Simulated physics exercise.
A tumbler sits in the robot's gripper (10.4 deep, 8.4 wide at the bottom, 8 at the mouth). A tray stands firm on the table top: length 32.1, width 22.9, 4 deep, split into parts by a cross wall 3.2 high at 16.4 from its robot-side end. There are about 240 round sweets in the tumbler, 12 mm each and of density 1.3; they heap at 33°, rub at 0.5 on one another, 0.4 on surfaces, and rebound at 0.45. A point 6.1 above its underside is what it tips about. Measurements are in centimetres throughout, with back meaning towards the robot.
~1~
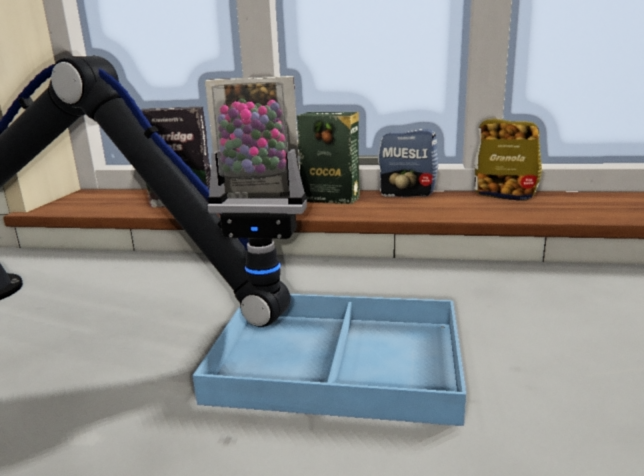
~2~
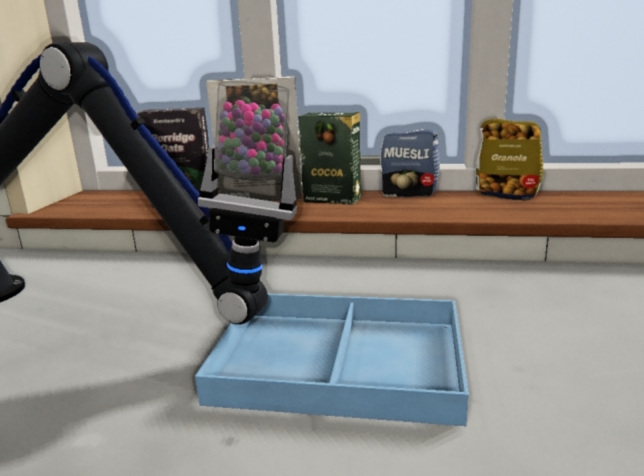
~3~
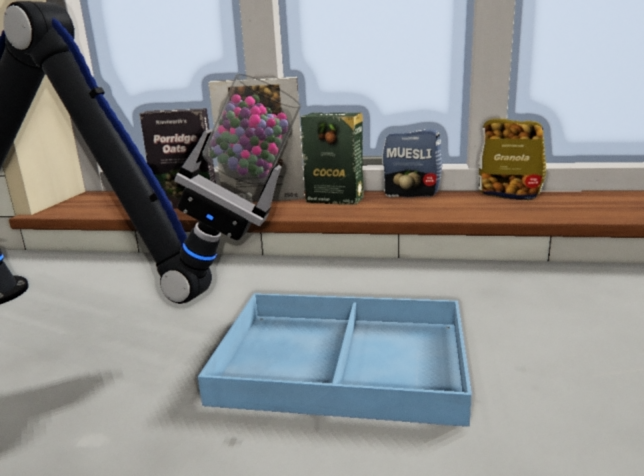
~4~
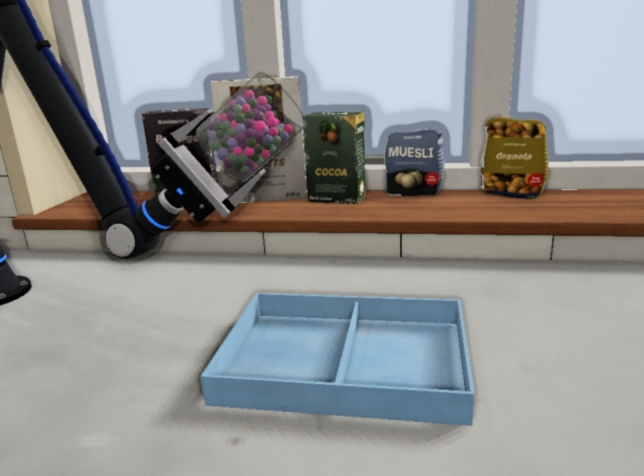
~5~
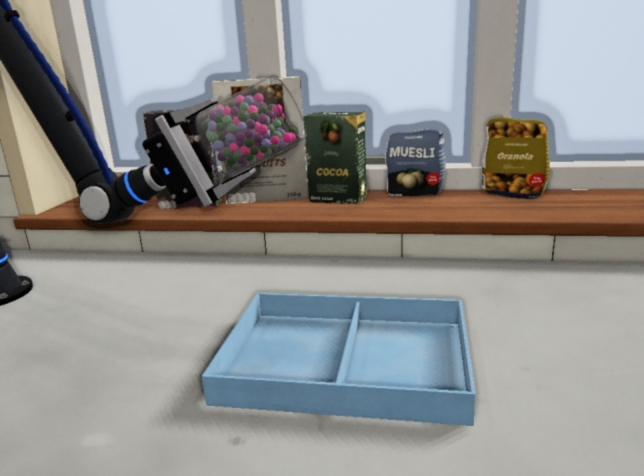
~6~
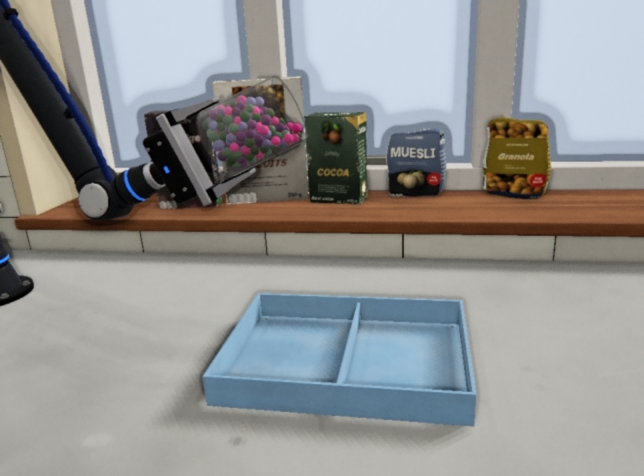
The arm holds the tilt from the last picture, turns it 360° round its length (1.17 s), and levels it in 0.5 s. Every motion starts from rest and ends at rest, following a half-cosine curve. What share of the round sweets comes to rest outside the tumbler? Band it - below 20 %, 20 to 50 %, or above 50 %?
My answer is below 20 %.
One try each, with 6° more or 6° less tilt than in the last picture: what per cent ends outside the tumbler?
10 % and 0 %.
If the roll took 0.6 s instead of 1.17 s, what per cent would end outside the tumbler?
It would come to around 0 percent.
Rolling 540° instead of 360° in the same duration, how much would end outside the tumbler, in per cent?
It would be near 5 per cent.
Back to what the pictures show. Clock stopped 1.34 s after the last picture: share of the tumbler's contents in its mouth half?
I reckon roughly 35 per cent.
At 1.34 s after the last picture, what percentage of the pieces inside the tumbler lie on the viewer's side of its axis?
45 in a hundred, more or less.
Then, 0.67 s on, tipped 67°, highest piece 37 above the table; 242 in the tumbler, 1 in the robot-side part, 1 in flight or on a rim.
Then, 1.34 s on, tipped 50°, highest piece 36 above the table; 231 in the tumbler, 8 in the far-side part, 4 in the robot-side part, 1 in flight or on a rim.
Then, 1.87 s on, upright, highest piece 37 above the table; 231 in the tumbler, 8 in the far-side part, 5 in the robot-side part.
Then, 2.57 s on, upright, highest piece 37 above the table; 231 in the tumbler, 8 in the far-side part, 5 in the robot-side part.
In the end, 231 in the tumbler, 8 in the far-side part, 5 in the robot-side part. That is 5 % outside the tumbler.
